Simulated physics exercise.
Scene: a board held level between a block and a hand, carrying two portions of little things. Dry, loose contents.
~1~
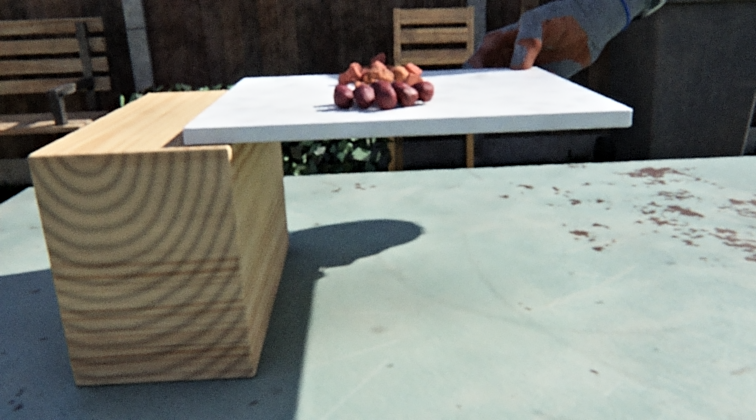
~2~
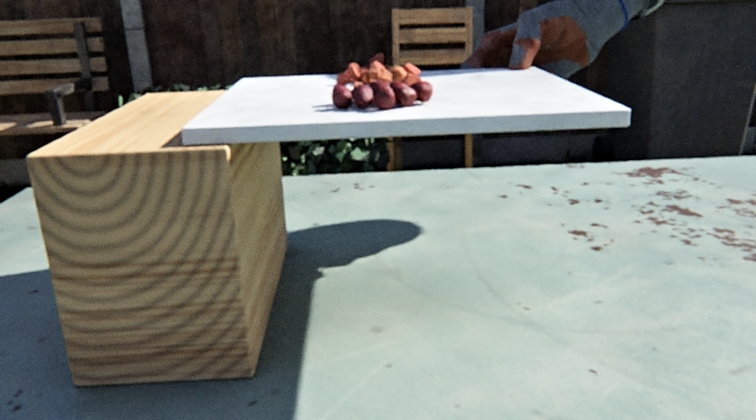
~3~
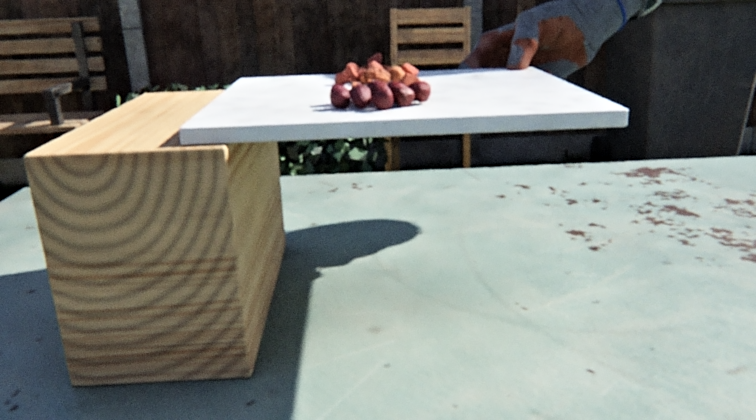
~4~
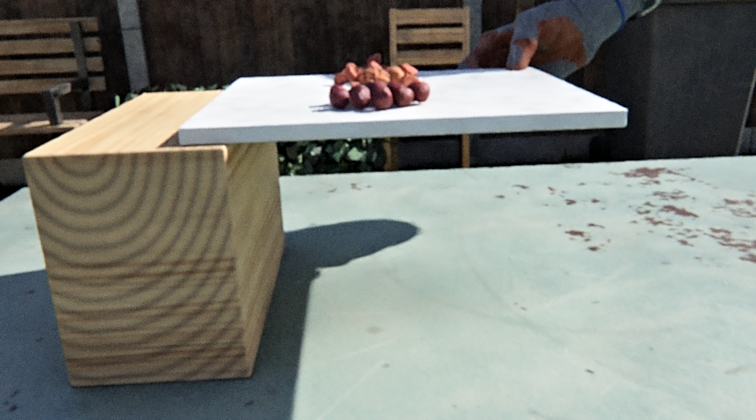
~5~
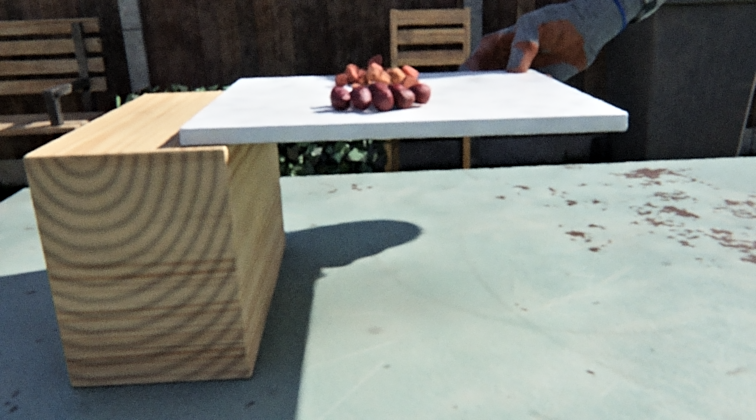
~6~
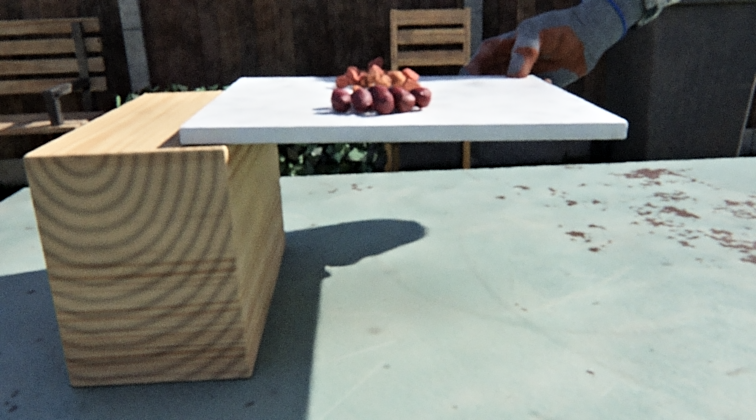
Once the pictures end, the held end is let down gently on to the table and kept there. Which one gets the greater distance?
I expect the one closer to us will go farther.
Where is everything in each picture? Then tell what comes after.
In the first frame, held end of the board at (612, 116), level; block at (193, 212), tall, over half the board's length; near lot at (381, 92), a few dried cherries; far lot at (378, 69), a few bits of crushed brick.
In the second frame, held end of the board at (610, 116), level; far lot at (377, 69).
In the third frame, held end of the board at (608, 116), level; near lot at (378, 92).
In the fourth frame, held end of the board at (607, 116), level; far lot at (374, 69).
In the fifth frame, held end of the board at (608, 120), level; near lot at (378, 94).
In the sixth frame, held end of the board at (607, 128), down by 2°; block at (189, 213); near lot at (379, 97), not moving; far lot at (376, 73), not moving.
Then, 0.65 s after the last picture, board sloping at 23°; near lot all still on the board; far lot all still on the board.
Then, 1.22 s after the last picture, board sloping at 40°; near lot mostly up to a board's length out; far lot mostly at the foot of the board.
Then, 1.70 s after the last picture, board resting at 41°; near lot mostly up to a board's length out; far lot mostly at the foot of the board.
At rest, board resting at 41°; near lot mostly up to a board's length out; far lot mostly at the foot of the board; the near lot has gone farther.
